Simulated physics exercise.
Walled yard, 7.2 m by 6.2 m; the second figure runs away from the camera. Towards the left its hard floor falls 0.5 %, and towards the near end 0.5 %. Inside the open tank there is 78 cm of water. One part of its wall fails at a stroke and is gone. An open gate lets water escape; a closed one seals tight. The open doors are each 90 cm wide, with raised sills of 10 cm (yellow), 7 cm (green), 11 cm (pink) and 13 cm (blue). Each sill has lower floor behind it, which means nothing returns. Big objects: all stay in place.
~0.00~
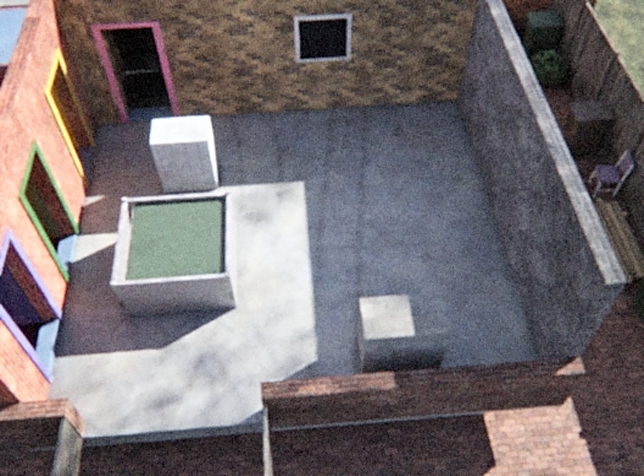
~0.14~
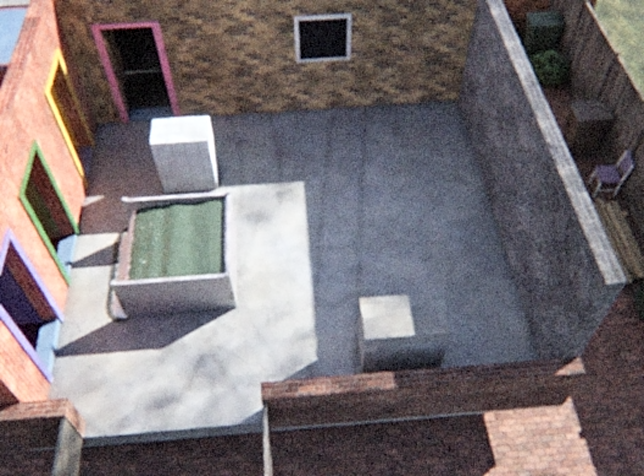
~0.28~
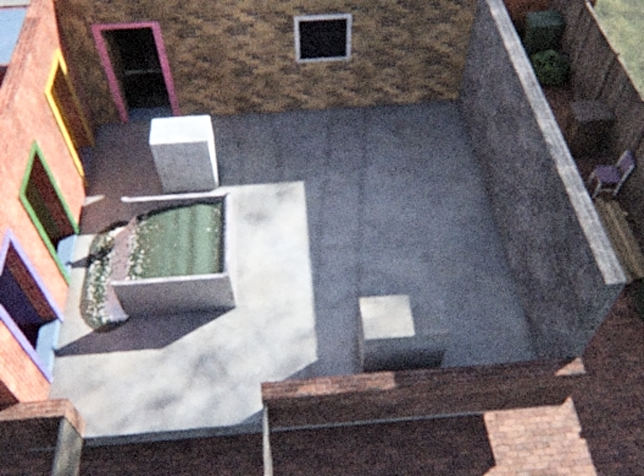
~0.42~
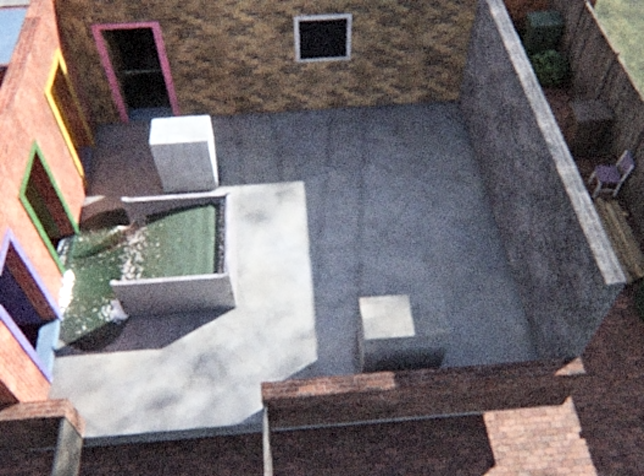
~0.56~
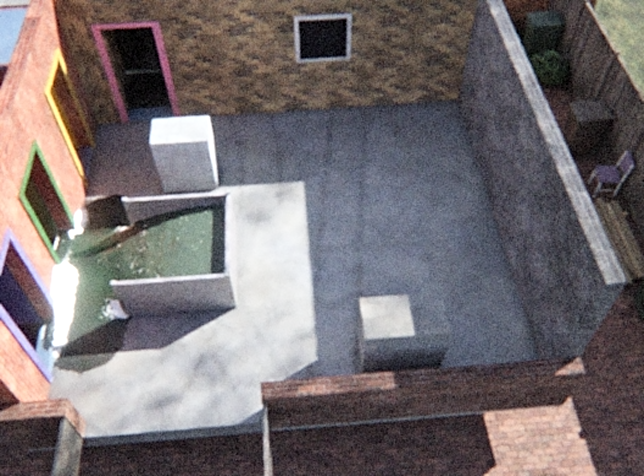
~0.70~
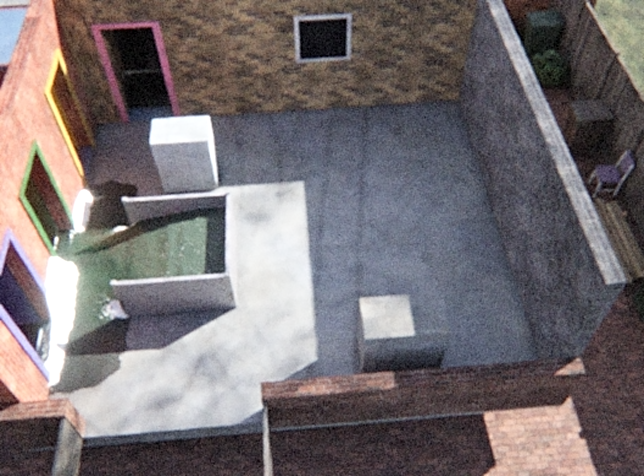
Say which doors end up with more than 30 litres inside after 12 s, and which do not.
At the yellow door the inflow will be within bounds, at the green door the inflow will be out of bounds, at the pink door the inflow will be within bounds, at the blue door the inflow will be out of bounds.
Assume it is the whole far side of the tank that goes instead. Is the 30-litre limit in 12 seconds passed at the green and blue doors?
Checking each door against the limit: Green does not exceed it, blue does not exceed it.
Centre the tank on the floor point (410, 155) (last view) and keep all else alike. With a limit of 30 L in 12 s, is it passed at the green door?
Then, at green, it's too much.
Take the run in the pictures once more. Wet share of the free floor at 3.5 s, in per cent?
Around 35 per cent.
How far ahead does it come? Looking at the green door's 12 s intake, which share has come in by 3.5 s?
Estimate: Around 95 per cent.
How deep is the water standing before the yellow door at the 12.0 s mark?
Average: ~ 3.0 cm.
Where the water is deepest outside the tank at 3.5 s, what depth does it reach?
Depth max: Approx. 17 cm.
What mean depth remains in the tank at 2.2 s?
Roughly 16 centimetres.
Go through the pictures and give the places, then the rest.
The open tank at (175, 239) is whole and still, 78 cm deep, in the first picture.
Water pours out at (131, 263) and has run 0.9 m, to a hidden place; typically 6 cm deep outside, 78 cm at the open tank's back, in the second picture.
Water pours out at (131, 264) and has run 1.1 m, to (100, 327); typically 12 cm deep outside, 74 cm at the open tank's back, in the third picture.
The front is at (71, 339), 1.4 m from the gap at (132, 265); 2.4 m2 of floor is under water; 66 cm left at the back of the open tank, in the fourth picture.
Water pours out at (132, 265) and has run 1.9 m, to (84, 205); typically 13 cm deep outside, 65 cm at the open tank's back, in the fifth picture.
The front is at (87, 188), 2.2 m from the gap at (132, 265); 3.3 m2 of floor is under water; 58 cm left at the back of the open tank, in the sixth picture.
After 1.4 s water covers 15 % of the floor and is deepest (44 cm) near (79, 293); yellow door 6 cm at the sill, 0 L in, green door 39 cm at the sill, 304 L in, pink door not reached, blue door 25 cm at the sill, 26 L in.
After 2.2 s water covers 20 % of the floor and is deepest (33 cm) near (43, 424); yellow door 7 cm at the sill, 0 L in, green door 26 cm at the sill, 476 L in, pink door 11 cm at the sill, 0 L in, blue door 18 cm at the sill, 56 L in.
After 3.5 s water covers 35 % of the floor and is deepest (17 cm) near (43, 424); yellow door 5 cm at the sill, 0 L in, green door 14 cm at the sill, 560 L in, pink door 13 cm at the sill, 7 L in, blue door 10 cm at the sill, 64 L in.
After 7.0 s water covers 60 % of the floor and is deepest (7 cm) near (43, 424); yellow door 7 cm at the sill, 0 L in, green door 5 cm at the sill, 578 L in, pink door 5 cm at the sill, 9 L in, blue door 5 cm at the sill, 64 L in.
After 12.0 s water covers 85 % of the floor and is deepest (4 cm) near (43, 424); yellow door 3 cm at the sill, 0 L in, green door 3 cm at the sill, 579 L in, pink door 2 cm at the sill, 9 L in, blue door 3 cm at the sill, 64 L in.
